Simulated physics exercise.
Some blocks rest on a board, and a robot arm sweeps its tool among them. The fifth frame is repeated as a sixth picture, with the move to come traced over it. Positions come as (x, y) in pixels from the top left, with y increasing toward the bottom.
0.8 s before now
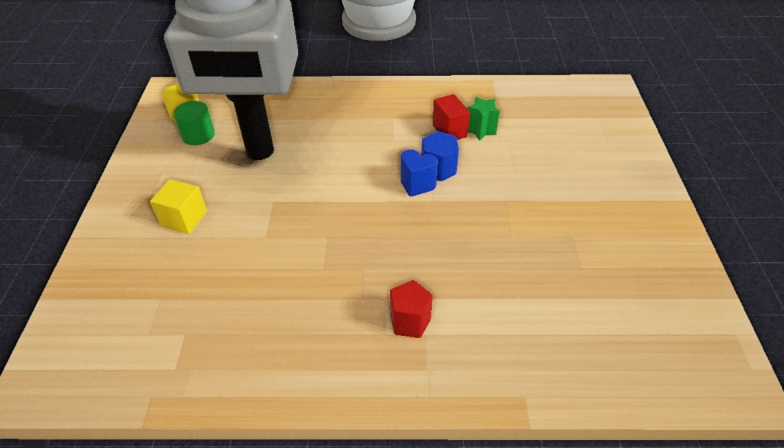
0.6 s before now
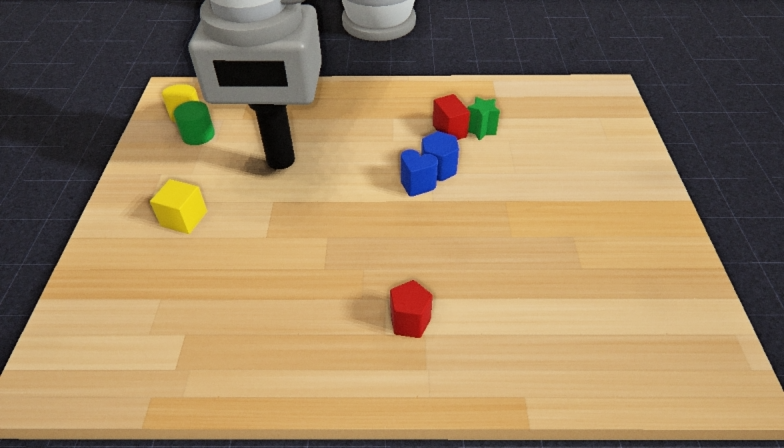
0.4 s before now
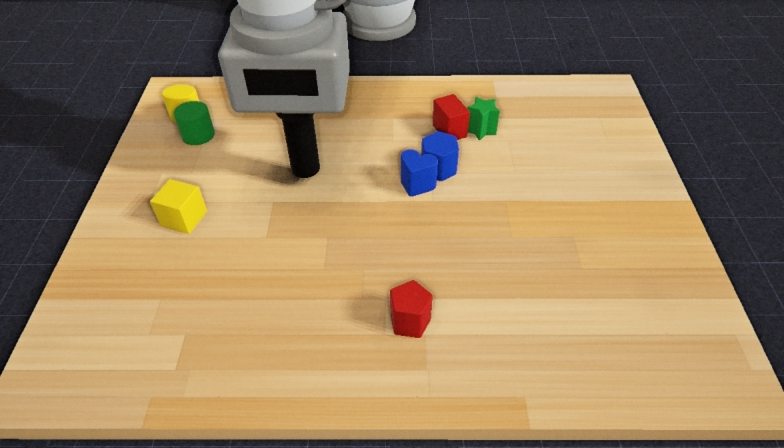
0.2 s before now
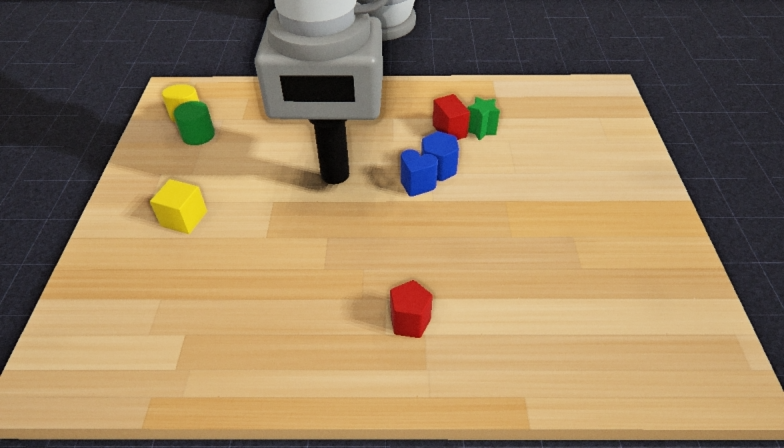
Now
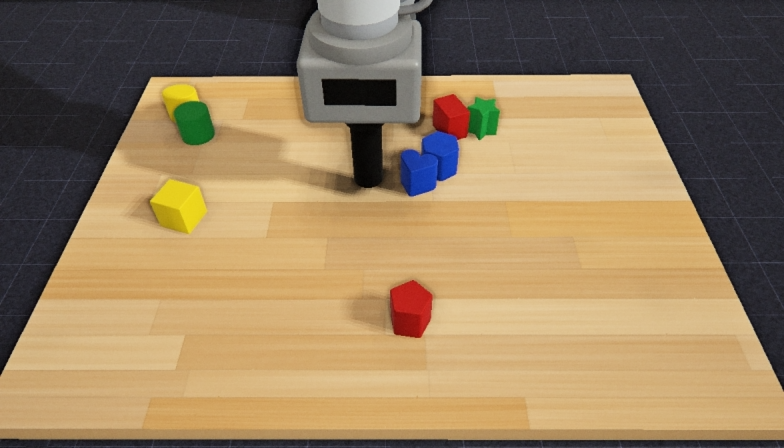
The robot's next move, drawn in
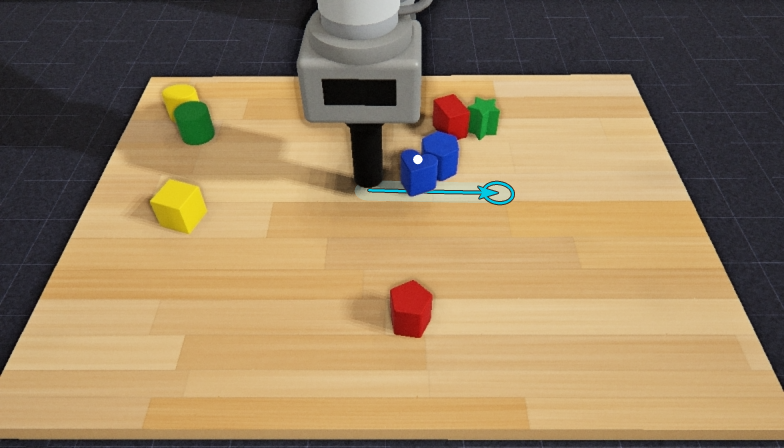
On a wooden board scattered with red, blue, green and yellow blocks, a robot arm swept its black tool from the upper left rightward, nearing the blue blocks while every block stayed still.
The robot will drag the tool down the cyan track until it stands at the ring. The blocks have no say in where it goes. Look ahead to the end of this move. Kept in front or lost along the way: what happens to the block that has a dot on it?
Once the path is finished, the block that has a dot on it lies beside or behind the tool.
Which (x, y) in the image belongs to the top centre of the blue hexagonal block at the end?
The middle of its upper face will lie at (461, 134).
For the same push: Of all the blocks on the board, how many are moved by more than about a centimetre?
The answer is two blocks.
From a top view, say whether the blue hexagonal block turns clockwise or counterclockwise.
Spin direction: Counter-clockwise.
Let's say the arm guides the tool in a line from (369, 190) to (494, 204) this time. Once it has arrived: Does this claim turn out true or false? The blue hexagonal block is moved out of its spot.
The statement is true.
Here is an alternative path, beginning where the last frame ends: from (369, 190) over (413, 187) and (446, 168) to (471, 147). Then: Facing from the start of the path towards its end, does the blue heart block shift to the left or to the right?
It heads right.
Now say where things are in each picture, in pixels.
Tip of the tool at (260, 152), middles of tops, blue heart block at (418, 159), blue hexagonal block at (440, 143), in the first picture.
Tool at (281, 161), nothing pushed, in the second picture.
Tool at (306, 169), nothing pushed, in the third picture.
Tool at (335, 175), nothing pushed, in the fourth picture.
Tool at (369, 179), blue heart block at (418, 159), blue hexagonal block at (440, 143), in the fifth picture.
The line goes in a line from (369, 190) to (498, 193); the dot is on the blue heart block.
What follows on the original path. One third of the way, tool at (413, 180); blue heart block at (440, 159); blue hexagonal block at (449, 139), turned 20° anticlockwise.
Two thirds of the way, tool at (457, 180); blue heart block at (478, 151), turned 55° anticlockwise; blue hexagonal block at (461, 134), turned 55° anticlockwise.
At the end, tool at (500, 181); blue heart block at (487, 148), turned 65° anticlockwise; blue hexagonal block at (461, 134), turned 55° anticlockwise.
